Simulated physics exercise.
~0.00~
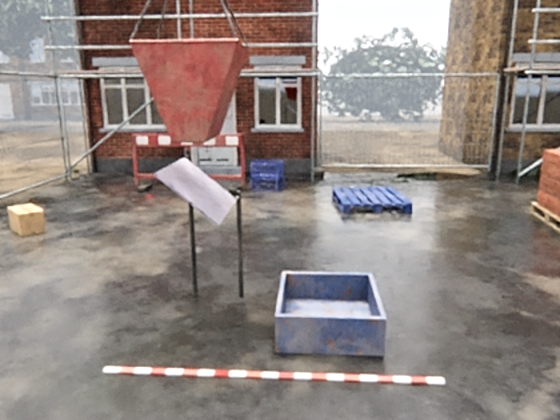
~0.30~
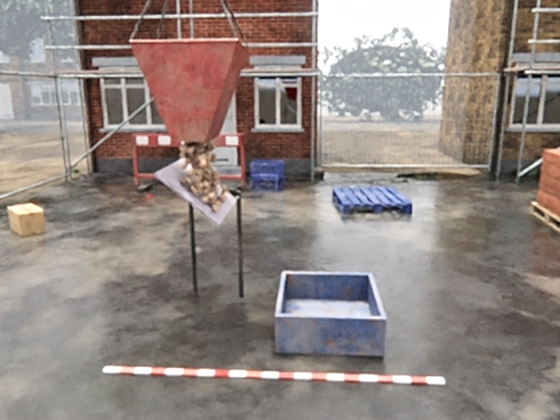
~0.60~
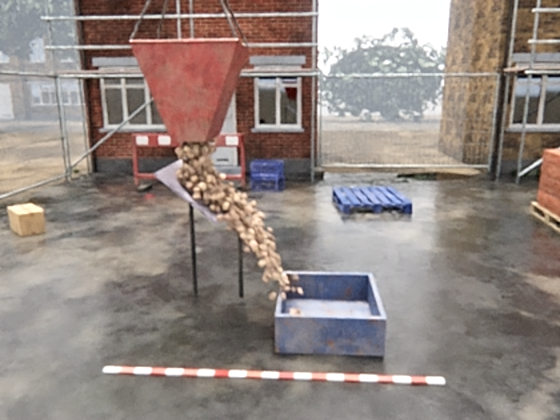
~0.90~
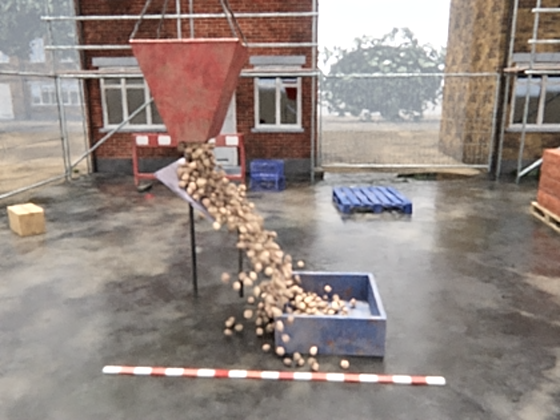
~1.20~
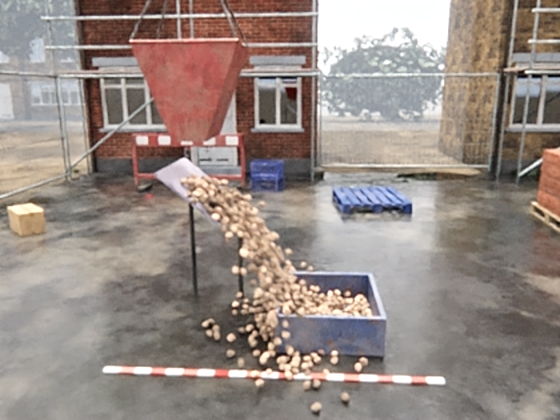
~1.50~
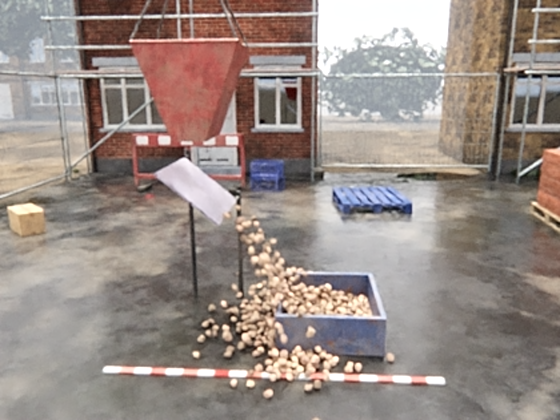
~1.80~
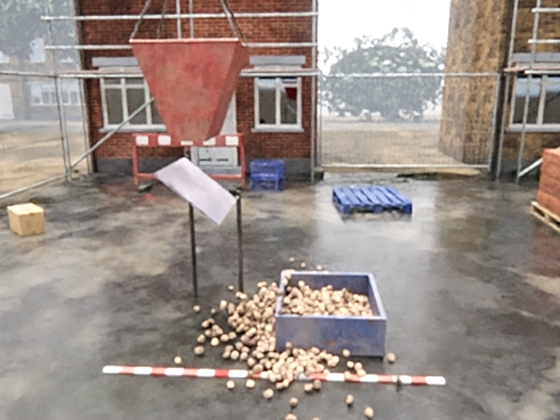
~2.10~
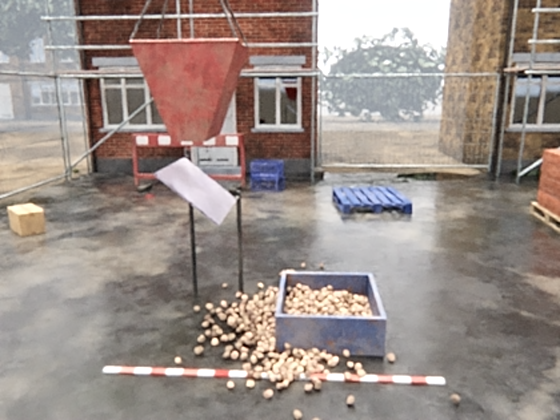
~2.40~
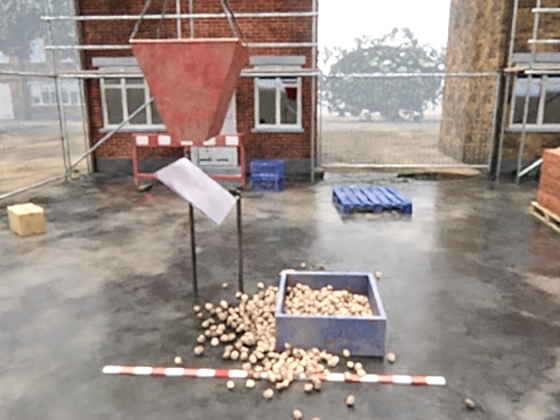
At first, a red hopper hangs still above a tilted pale steel plate on thin posts, with an empty blue bin standing below to the right on wet ground. Brown stones then pour from the bottom of the hopper onto the plate and slide down to the right. The stream reaches the bin, some stones dropping inside while others spill in front and to its left. The hopper empties, the flow thins and the last stones leave the plate. Finally, more than half lie in the bin, with a loose heap beside it spreading over the red and white striped bar.
